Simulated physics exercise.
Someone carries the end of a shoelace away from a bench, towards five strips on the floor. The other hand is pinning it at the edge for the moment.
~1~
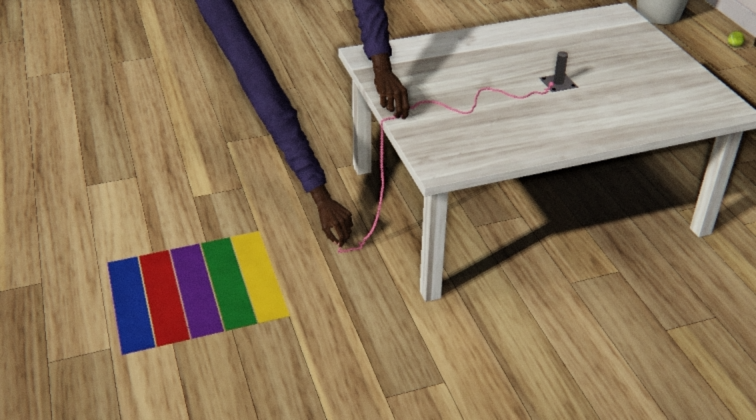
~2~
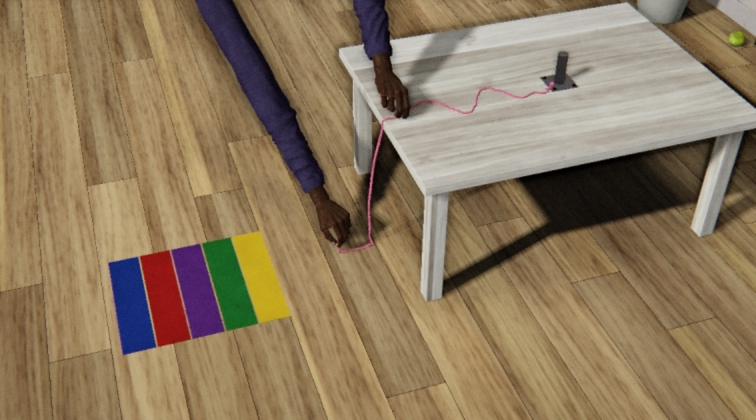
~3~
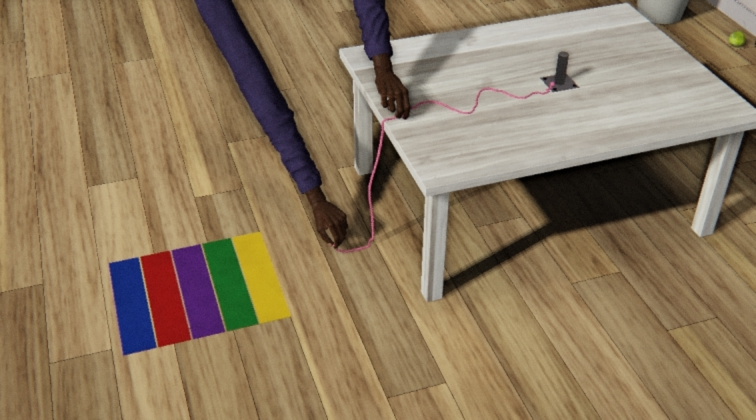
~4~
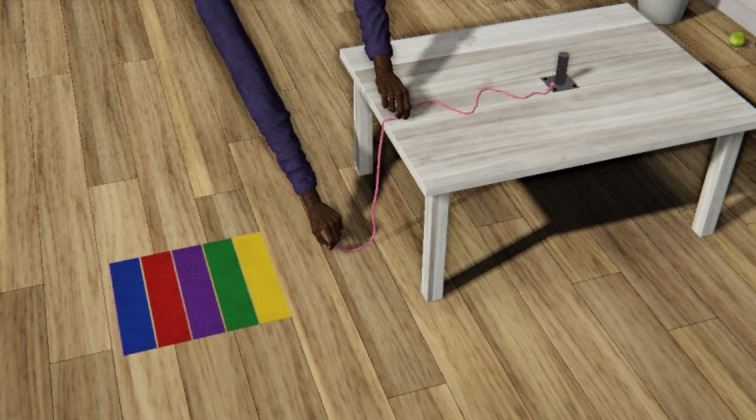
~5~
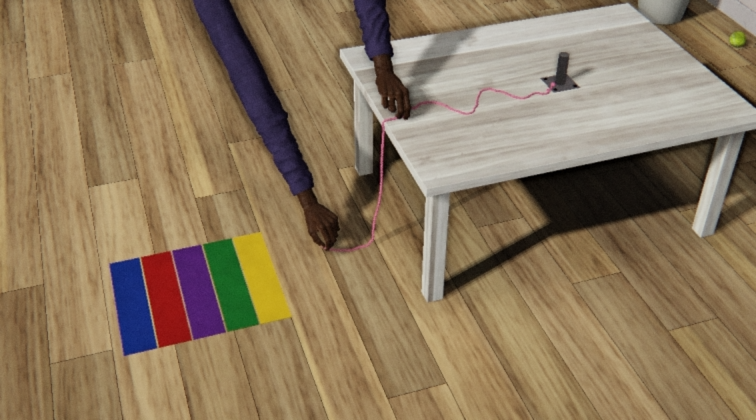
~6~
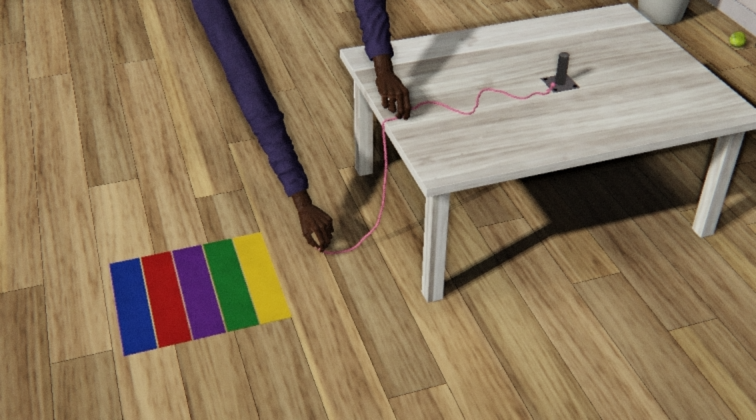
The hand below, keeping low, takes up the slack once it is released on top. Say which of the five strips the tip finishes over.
Red.
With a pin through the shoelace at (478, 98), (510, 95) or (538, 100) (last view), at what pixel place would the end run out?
In order of the tries: About (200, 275), about (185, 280), about (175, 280).
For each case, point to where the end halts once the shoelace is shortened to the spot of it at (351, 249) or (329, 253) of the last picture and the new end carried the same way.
Near (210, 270) and (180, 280).
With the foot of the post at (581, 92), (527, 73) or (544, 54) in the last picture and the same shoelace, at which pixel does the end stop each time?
In order, the pixels are (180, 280), (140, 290) and (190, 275).
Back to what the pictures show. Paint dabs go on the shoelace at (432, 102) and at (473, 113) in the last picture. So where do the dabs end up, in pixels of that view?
Point one: (382, 122); point two: (425, 110).
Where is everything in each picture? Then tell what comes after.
End (339, 244); yellow (269, 303); green (237, 310); purple (203, 318); red (170, 325); blue (135, 333), in the first picture.
End (337, 244); shoelace through (538, 92) (479, 92) (442, 104) (388, 120) (372, 179) (370, 232), in the second picture.
End (334, 245), in the third picture.
End (329, 247); shoelace through (538, 93) (480, 93) (443, 105) (388, 120) (378, 179) (374, 233), in the fourth picture.
End (325, 248), in the fifth picture.
End (319, 249); shoelace through (539, 93) (480, 93) (443, 105) (389, 121) (385, 178) (370, 233), in the sixth picture.
Soon after, end near (223, 270); over green.
Then, end near (185, 278); over purple.
At full stretch, end near (163, 283); over red. The red one.
